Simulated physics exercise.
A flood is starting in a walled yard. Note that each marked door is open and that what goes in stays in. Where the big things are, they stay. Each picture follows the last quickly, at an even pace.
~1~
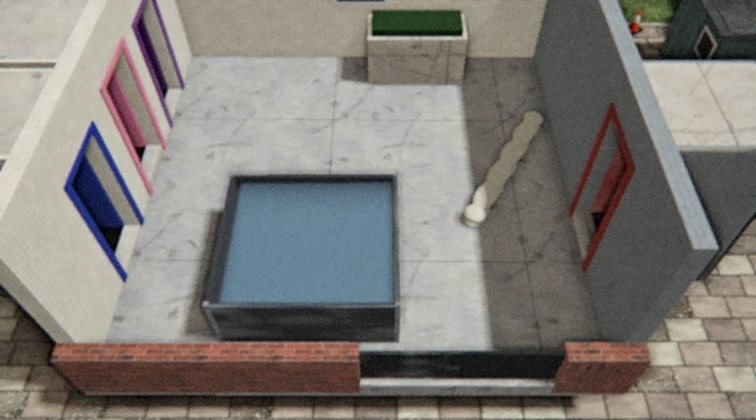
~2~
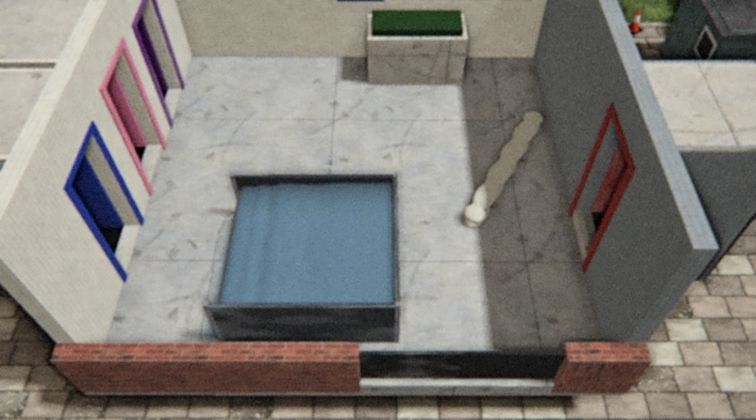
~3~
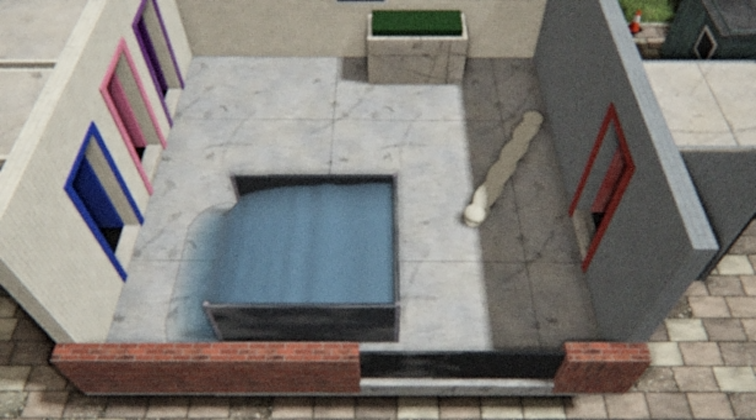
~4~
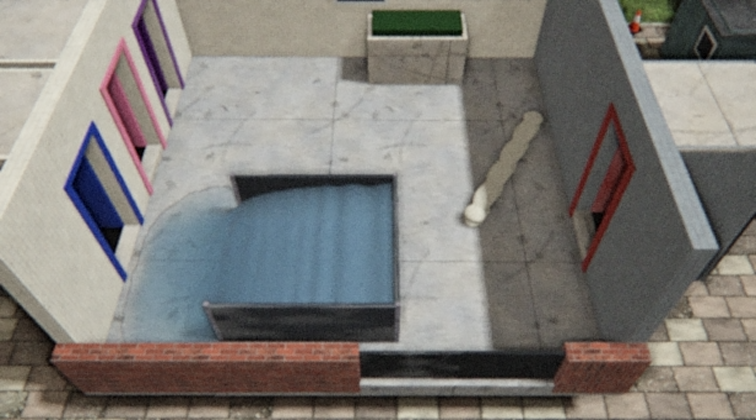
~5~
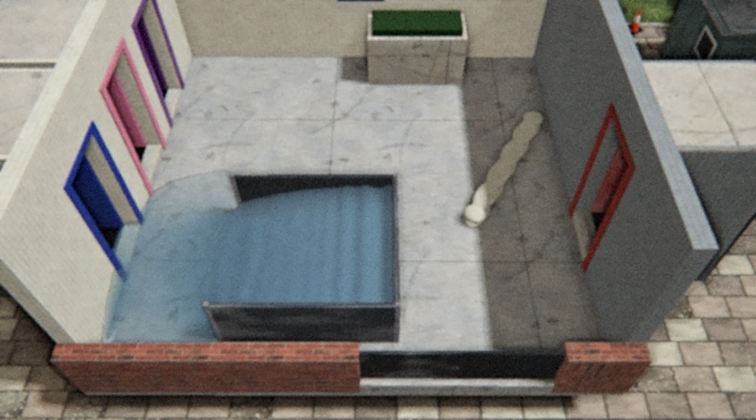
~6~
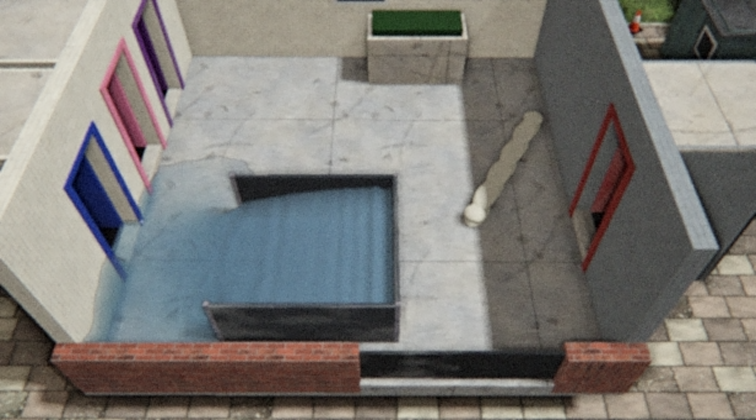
A dark-rimmed tank of blue water stands in a pale, marble-floored walled yard, seen from a high, fixed viewpoint. Blue, pink and purple doorframes line the left wall, a red one marks the grey right wall, and a green-topped planter and a pale twisted column lie beyond. The tank's left side opens, and water pours leftward, fanning across the floor to the wall by the blue doorway and spreading backward.
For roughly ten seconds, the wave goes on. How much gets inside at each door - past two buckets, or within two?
The blue door past two, the purple door past two, the pink door past two, the red door within two.
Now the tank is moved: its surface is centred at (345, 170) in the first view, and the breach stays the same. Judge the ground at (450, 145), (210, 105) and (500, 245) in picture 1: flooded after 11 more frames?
Spared, hit, spared.
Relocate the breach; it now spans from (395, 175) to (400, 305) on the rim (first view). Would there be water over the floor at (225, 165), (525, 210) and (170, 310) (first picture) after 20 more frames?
In that order: Clear, flooded, no water.
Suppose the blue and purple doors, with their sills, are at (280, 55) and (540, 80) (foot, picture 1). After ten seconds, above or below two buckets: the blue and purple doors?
Finding - blue door breaks the limit, purple door breaks the limit.
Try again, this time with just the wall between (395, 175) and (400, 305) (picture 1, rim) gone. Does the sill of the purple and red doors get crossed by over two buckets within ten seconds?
In that setup the purple door runs over the limit, but the red door runs over the limit.
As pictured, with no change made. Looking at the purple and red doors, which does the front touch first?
That would be the one in purple.
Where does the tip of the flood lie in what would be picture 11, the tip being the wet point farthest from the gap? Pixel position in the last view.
Roughly at (183, 91).
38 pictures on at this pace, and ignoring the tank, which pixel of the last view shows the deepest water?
Deepest point: About (358, 67).
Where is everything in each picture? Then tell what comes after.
The tank at (309, 239) is whole and still, in the first frame.
Water pours out at (232, 263) and has run to a hidden place, in the second frame.
The front is at a hidden place, out from the gap at (233, 264), in the third frame.
The front is at a hidden place, out from the gap at (233, 265), in the fourth frame.
Water pours out at (233, 266) and has run to a hidden place, in the fifth frame.
The front is at (158, 171), out from the gap at (233, 266), in the sixth frame.
A moment on, water covers 20 % of the floor; the blue door far over two buckets in, the purple door wet at the sill, nothing in, the pink door under two buckets in, the red door not reached.
Next, water covers 25 % of the floor; the blue door far over two buckets in, the purple door wet at the sill, nothing in, the pink door over two buckets in, the red door not reached.
Then, water covers 50 % of the floor; the blue door far over two buckets in, the purple door under two buckets in, the pink door over two buckets in, the red door not reached.
Later, water covers 80 % of the floor; the blue door far over two buckets in, the purple door under two buckets in, the pink door over two buckets in, the red door wet at the sill, nothing in.
In the end, water covers 95 % of the floor; the blue door far over two buckets in, the purple door over two buckets in, the pink door over two buckets in, the red door wet at the sill, nothing in.
